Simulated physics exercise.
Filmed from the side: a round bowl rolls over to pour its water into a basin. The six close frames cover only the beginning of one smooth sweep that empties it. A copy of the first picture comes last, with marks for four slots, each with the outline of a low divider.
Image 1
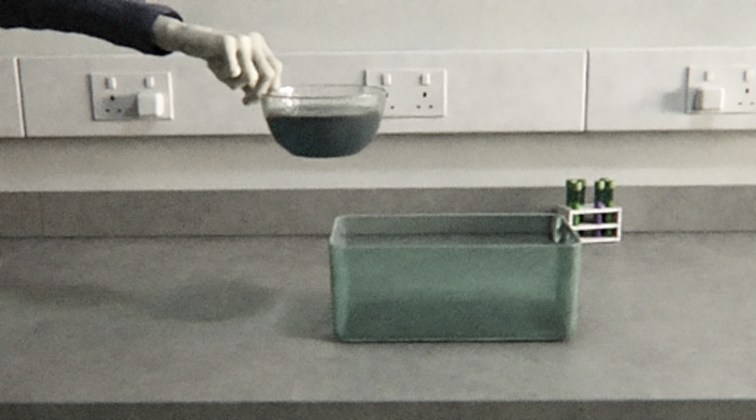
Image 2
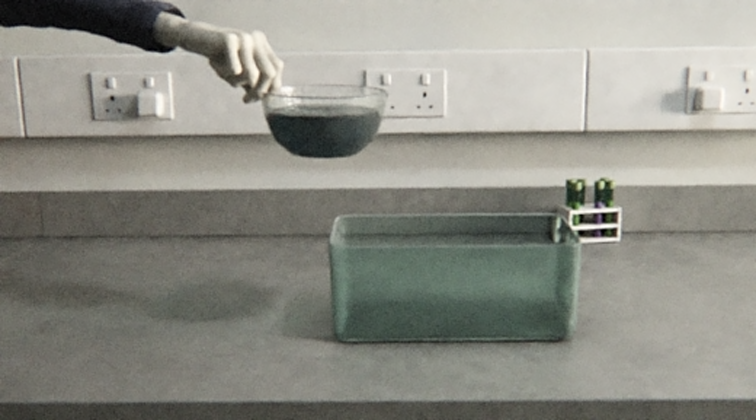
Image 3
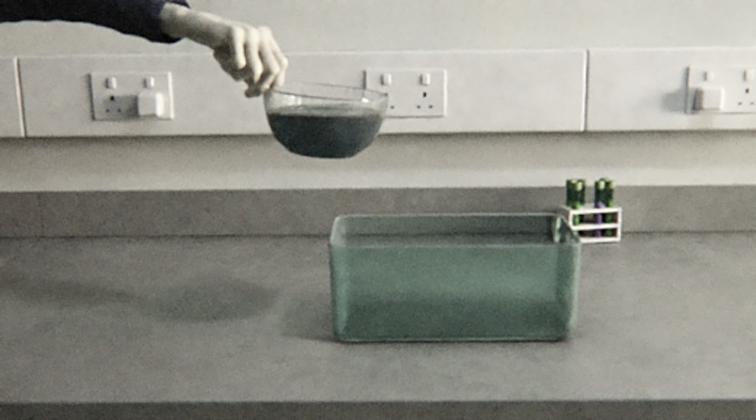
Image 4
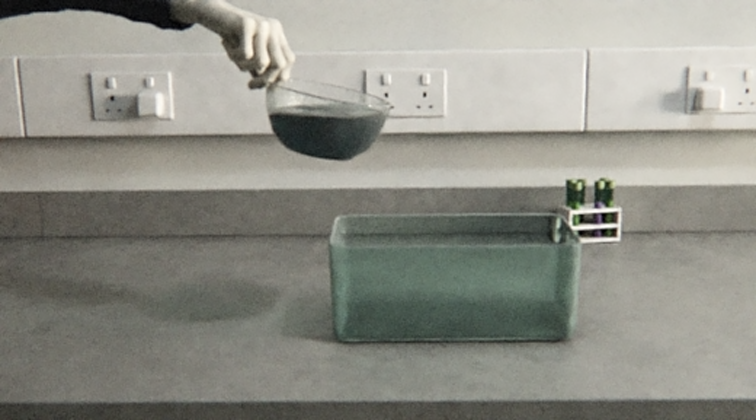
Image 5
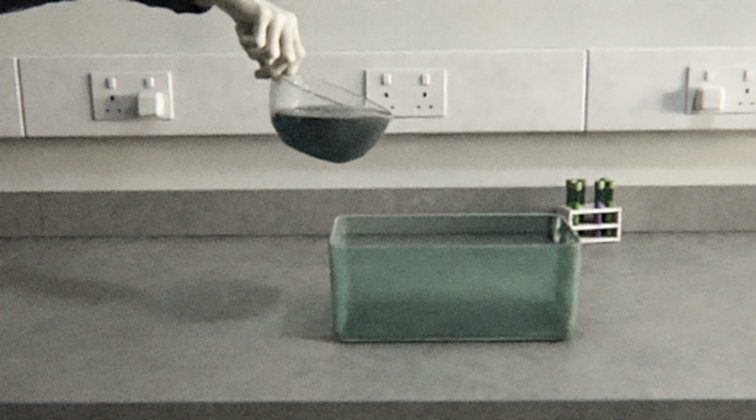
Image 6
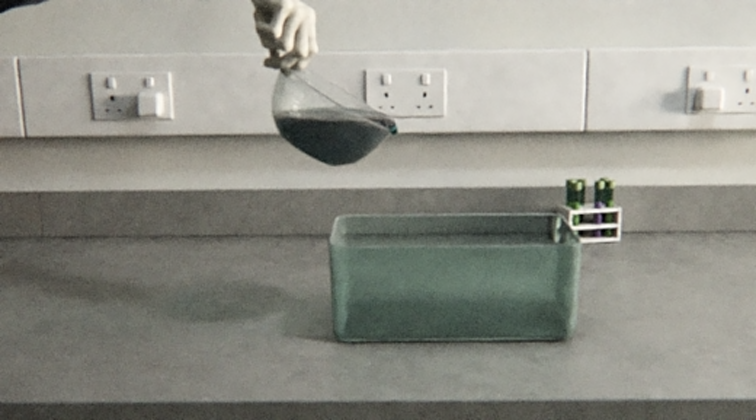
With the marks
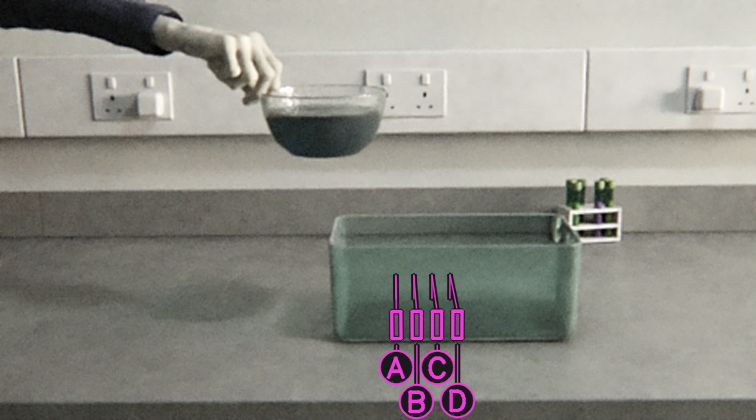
On a grey worktop below a row of wall sockets, a hand holds a round glass bowl of dark water upright above a clear, green-tinted rectangular basin. The hand lifts at the bowl's left side and tilts it steadily to the right, until water reaches over the lowered right lip.
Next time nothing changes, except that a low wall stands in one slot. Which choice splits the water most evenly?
Slot C.
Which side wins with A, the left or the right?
More ends on the right.
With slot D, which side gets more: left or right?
The left one.
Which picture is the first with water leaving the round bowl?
In picture 6.
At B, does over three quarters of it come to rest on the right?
No, it does not.
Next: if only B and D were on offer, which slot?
That is slot B.
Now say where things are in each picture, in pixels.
The first picture shows upright, lip at (384, 90); basin from (334, 339) to (575, 337); nothing has left yet.
The second picture shows upright, lip at (384, 91); nothing has left yet.
The third picture shows tipped about 6°, lip at (386, 96); nothing has left yet.
The fourth picture shows tipped about 12°, lip at (389, 103); nothing has left yet.
The fifth picture shows tipped about 22°, lip at (391, 114); nothing has left yet.
The sixth picture shows tipped about 32°, lip at (391, 126); water is over the lip, down to (393, 130).
On the marked copy, A at (396, 345); B at (416, 345); C at (437, 345); D at (457, 344).
With A, about 18 % ends left of the wall and 81 % right of it.
With B, about 30 % ends left of the wall and 69 % right of it.
With C, about 51 % ends left of the wall and 48 % right of it.
With D, about 80 % ends left of the wall and 19 % right of it.
